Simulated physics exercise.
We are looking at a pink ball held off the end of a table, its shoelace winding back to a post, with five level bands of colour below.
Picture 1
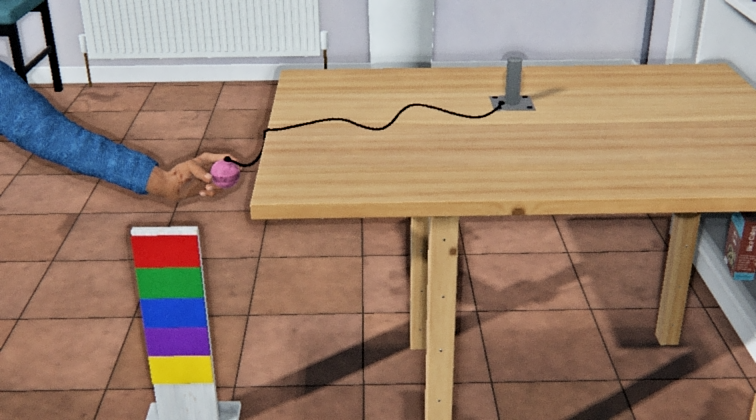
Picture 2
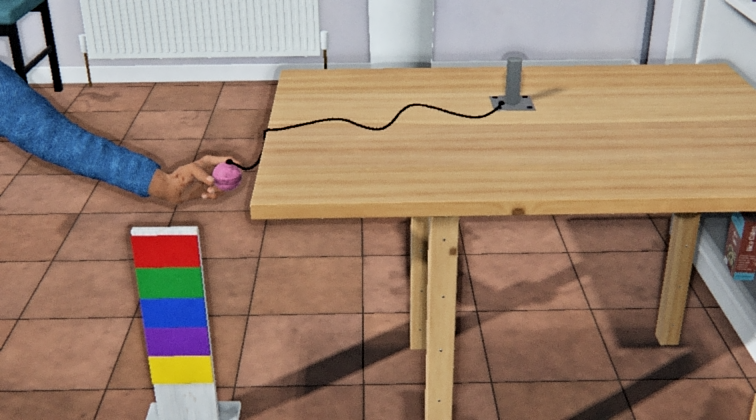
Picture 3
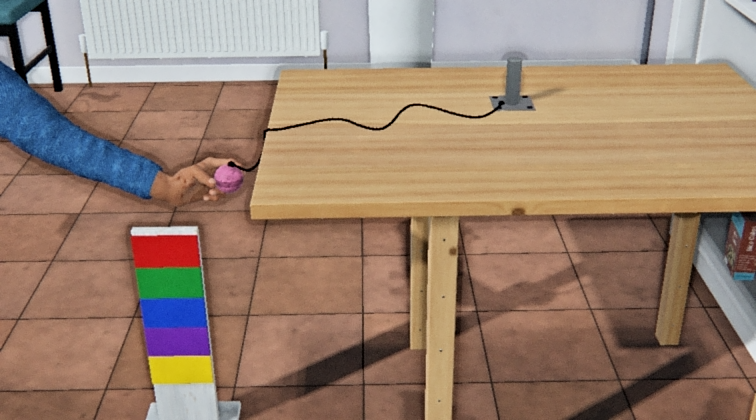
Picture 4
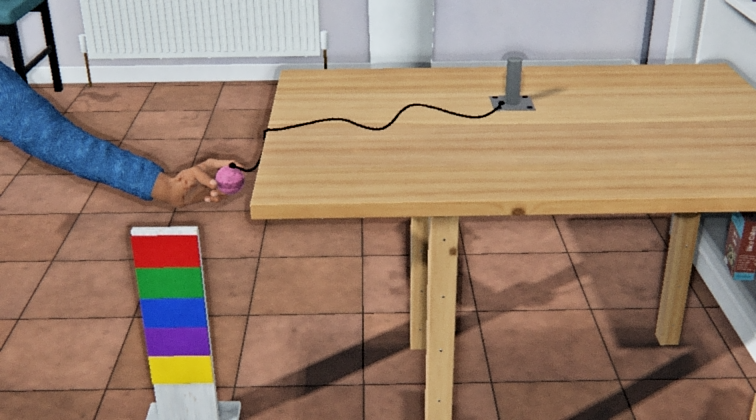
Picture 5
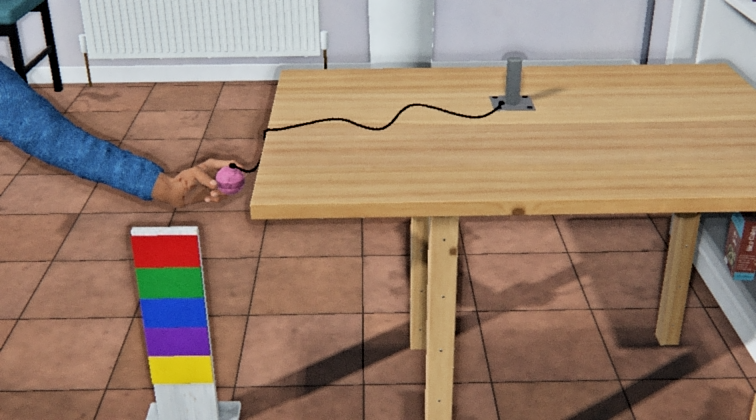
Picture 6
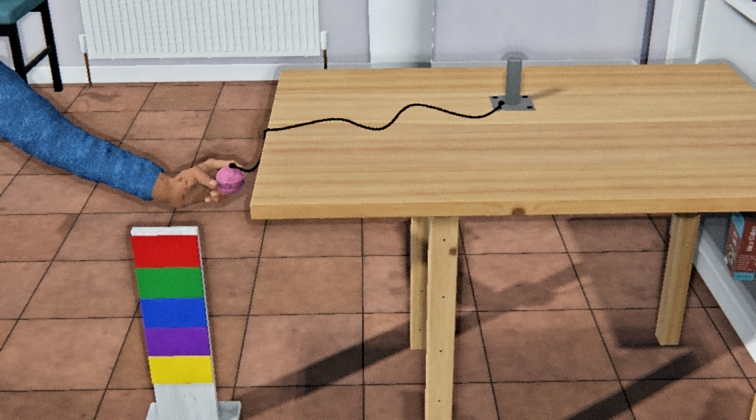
In this clip, a hand holds a pink ball just off the left end of a wooden table, barely moving, while a black shoelace winds across the tabletop to a post and a color-banded board stands below.
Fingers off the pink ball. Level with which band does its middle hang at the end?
Its centre hangs level with the green band.
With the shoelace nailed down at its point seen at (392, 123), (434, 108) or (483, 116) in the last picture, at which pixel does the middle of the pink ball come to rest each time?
In that order: (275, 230), (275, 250) and (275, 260).
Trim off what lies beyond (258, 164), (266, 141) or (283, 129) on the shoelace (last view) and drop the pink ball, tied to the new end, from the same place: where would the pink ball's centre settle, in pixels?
About (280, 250), (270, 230) and (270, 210).
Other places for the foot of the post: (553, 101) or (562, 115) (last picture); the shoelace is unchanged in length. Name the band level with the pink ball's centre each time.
Try by try: Red; red.
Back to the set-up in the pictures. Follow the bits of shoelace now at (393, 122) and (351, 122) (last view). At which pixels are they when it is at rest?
The first at (333, 119), the second at (274, 125).
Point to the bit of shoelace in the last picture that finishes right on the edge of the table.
At (347, 121), roughly.
Soon after, ball near (262, 263); level with green.
Then, ball near (289, 266); level with green.
At rest, ball near (275, 274); level with green. Its middle rests at the green band.
